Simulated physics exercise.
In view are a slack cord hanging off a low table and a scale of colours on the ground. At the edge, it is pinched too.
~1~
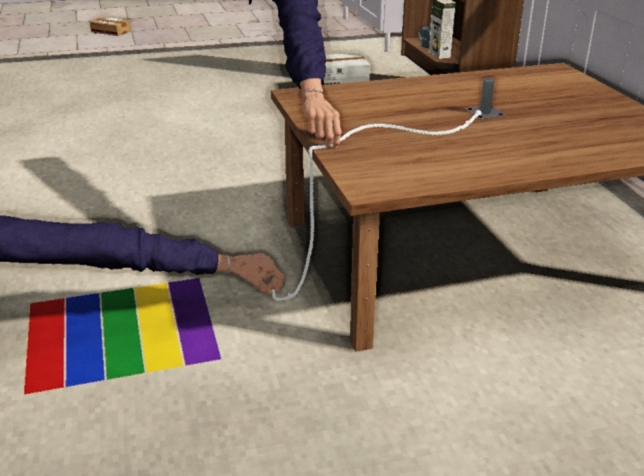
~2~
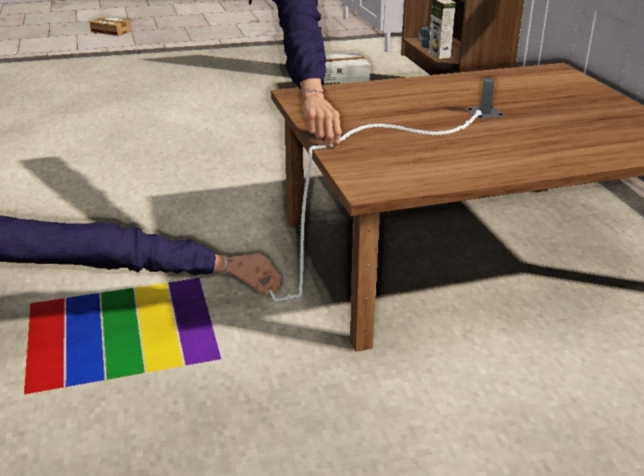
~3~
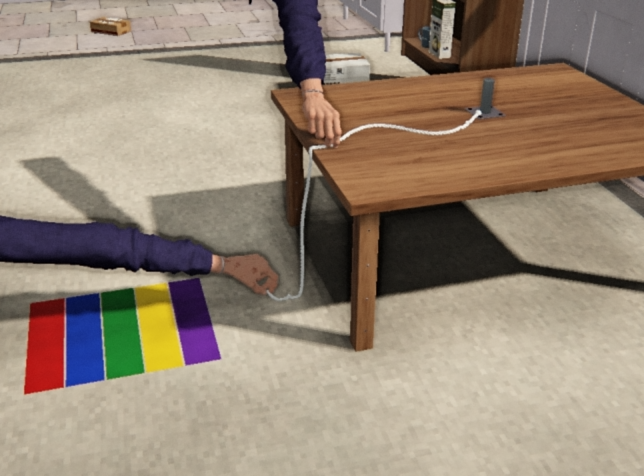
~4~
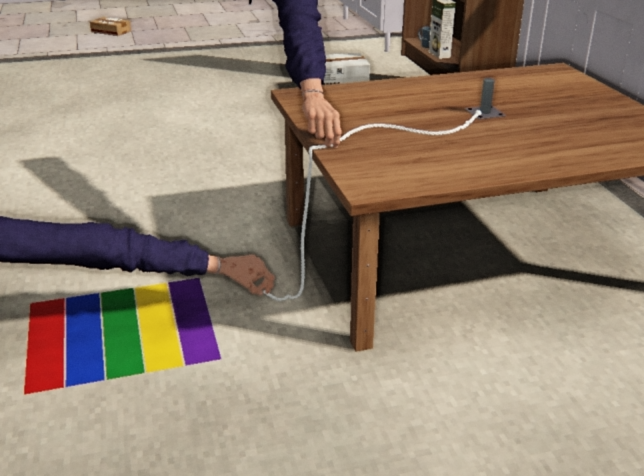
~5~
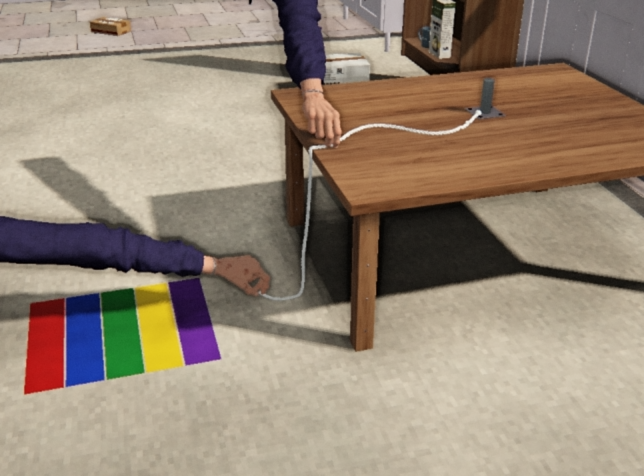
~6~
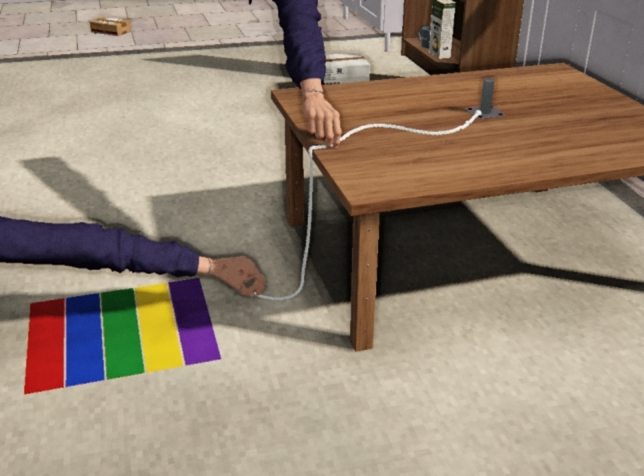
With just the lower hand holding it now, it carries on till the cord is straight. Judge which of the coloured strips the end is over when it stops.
It is over the green strip.
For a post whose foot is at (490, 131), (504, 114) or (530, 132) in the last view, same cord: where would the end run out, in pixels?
Respectively (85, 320), (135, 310) and (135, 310).
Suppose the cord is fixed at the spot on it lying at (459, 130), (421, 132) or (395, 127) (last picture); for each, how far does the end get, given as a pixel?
First try (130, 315), second try (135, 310), third try (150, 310).
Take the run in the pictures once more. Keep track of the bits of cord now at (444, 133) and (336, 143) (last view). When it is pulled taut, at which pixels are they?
(419, 125) and (300, 157), approximately.
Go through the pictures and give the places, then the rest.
End (273, 290); purple (200, 346); yellow (162, 352); green (124, 359); blue (85, 366); red (45, 373), in the first picture.
End (270, 290); cord through (467, 123) (418, 132) (354, 131) (311, 155) (303, 222) (301, 278), in the second picture.
End (268, 291), in the third picture.
End (264, 291); cord through (467, 123) (418, 132) (354, 131) (311, 155) (305, 222) (303, 278), in the fourth picture.
End (260, 292), in the fifth picture.
End (255, 293); cord through (467, 123) (418, 132) (354, 131) (311, 155) (309, 221) (303, 278), in the sixth picture.
A little later, end near (185, 304); over purple.
Next, end near (141, 311); over yellow.
When it is tight, end near (114, 315); over green. The end stops over the green strip.
